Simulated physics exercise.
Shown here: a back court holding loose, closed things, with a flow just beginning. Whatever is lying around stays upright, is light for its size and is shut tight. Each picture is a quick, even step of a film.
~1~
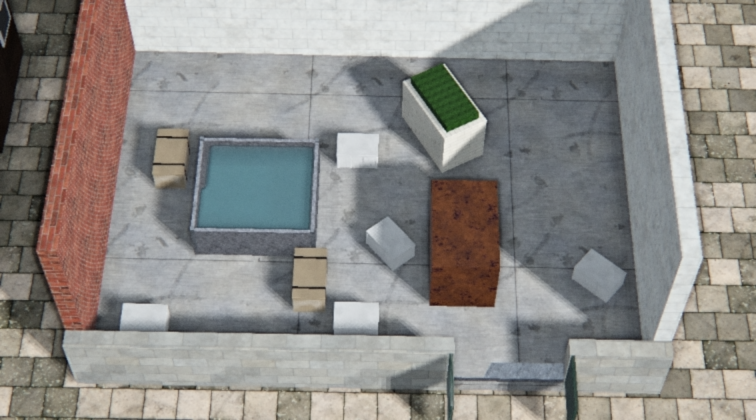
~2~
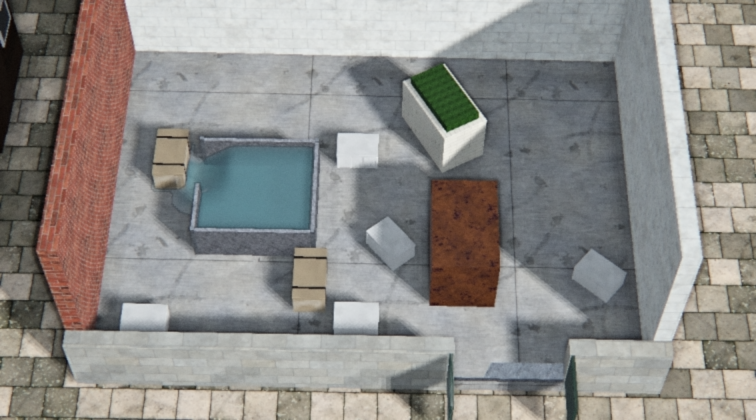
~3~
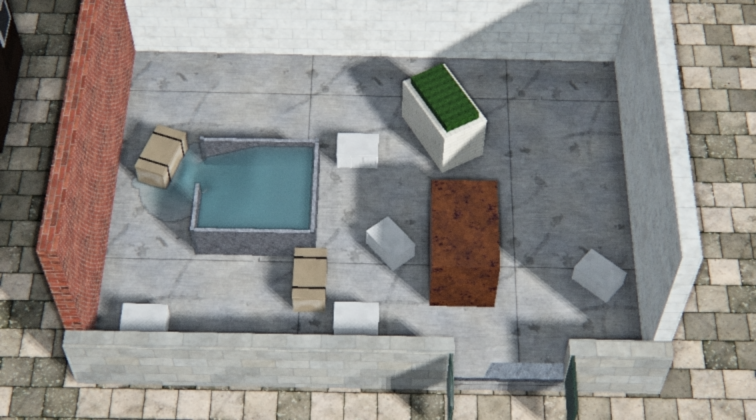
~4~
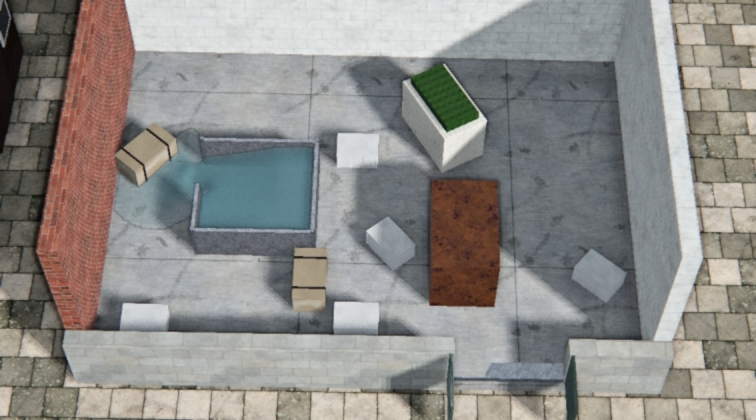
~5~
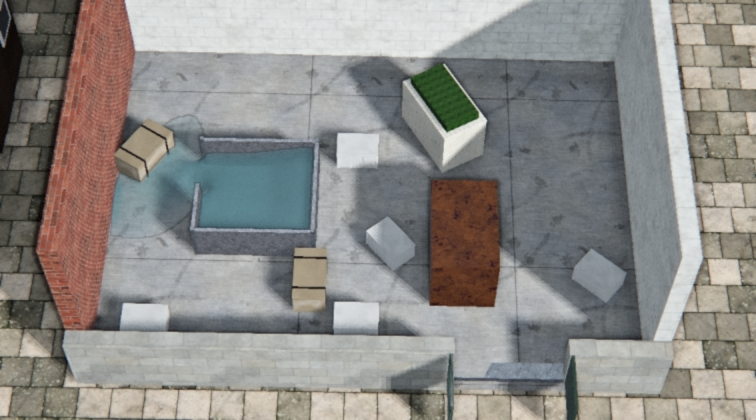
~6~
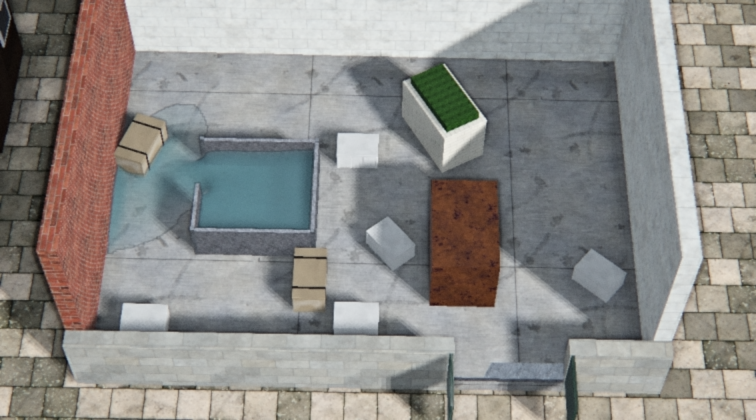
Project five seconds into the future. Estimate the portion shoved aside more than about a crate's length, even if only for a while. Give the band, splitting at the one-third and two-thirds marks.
Share: Fewer than a third.
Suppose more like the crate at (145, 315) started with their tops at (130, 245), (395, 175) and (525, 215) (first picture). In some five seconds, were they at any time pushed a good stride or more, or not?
First driven off; second falls short; third falls short.
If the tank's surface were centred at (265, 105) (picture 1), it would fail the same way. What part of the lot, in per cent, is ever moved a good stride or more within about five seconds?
About 10 %.
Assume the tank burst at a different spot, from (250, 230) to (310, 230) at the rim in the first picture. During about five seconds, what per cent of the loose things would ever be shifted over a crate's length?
Estimate: Close to 40 per cent.
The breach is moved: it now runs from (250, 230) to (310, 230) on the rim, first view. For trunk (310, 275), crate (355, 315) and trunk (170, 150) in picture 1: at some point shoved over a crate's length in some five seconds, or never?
Same order as named: Sent that far; sent that far; not sent that far.
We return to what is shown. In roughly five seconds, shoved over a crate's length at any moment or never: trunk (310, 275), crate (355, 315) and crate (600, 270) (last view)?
As listed: Never so far, never so far, short of that.
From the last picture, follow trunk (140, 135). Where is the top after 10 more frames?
I'd expect it around (180, 55).
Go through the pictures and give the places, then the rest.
The first frame shows a trunk at (170, 151), on the bottom; a crate at (600, 270) rests on the ground; 0 of 7 have shifted.
The second frame shows a trunk at (170, 151) rests on the ground; a crate at (600, 270) rests on the ground; 0 of 7 have shifted.
The third frame shows a trunk at (160, 149), on the bottom, close to its start; a crate at (600, 270) rests on the ground; 1 of 7 have shifted.
The fourth frame shows a trunk at (145, 147) rests on the ground, a stride from its start; a crate at (600, 270), on the bottom; 1 of 7 have shifted.
The fifth frame shows a trunk at (143, 143), on the bottom, a stride from its start; a crate at (600, 270), on the bottom; 1 of 7 have shifted.
The sixth frame shows a trunk at (139, 137) rests on the ground, a stride from its start; a crate at (600, 270) rests on the ground; 1 of 7 have shifted.
A moment on, 1 of 7 are well off their spots; 1 afloat.
Next, 1 of 7 are well off their spots; 1 afloat.
Later, 2 of 7 are well off their spots; 1 afloat.
In the end, 2 of 7 are well off their spots, and 2 have been at some point; 1 afloat.
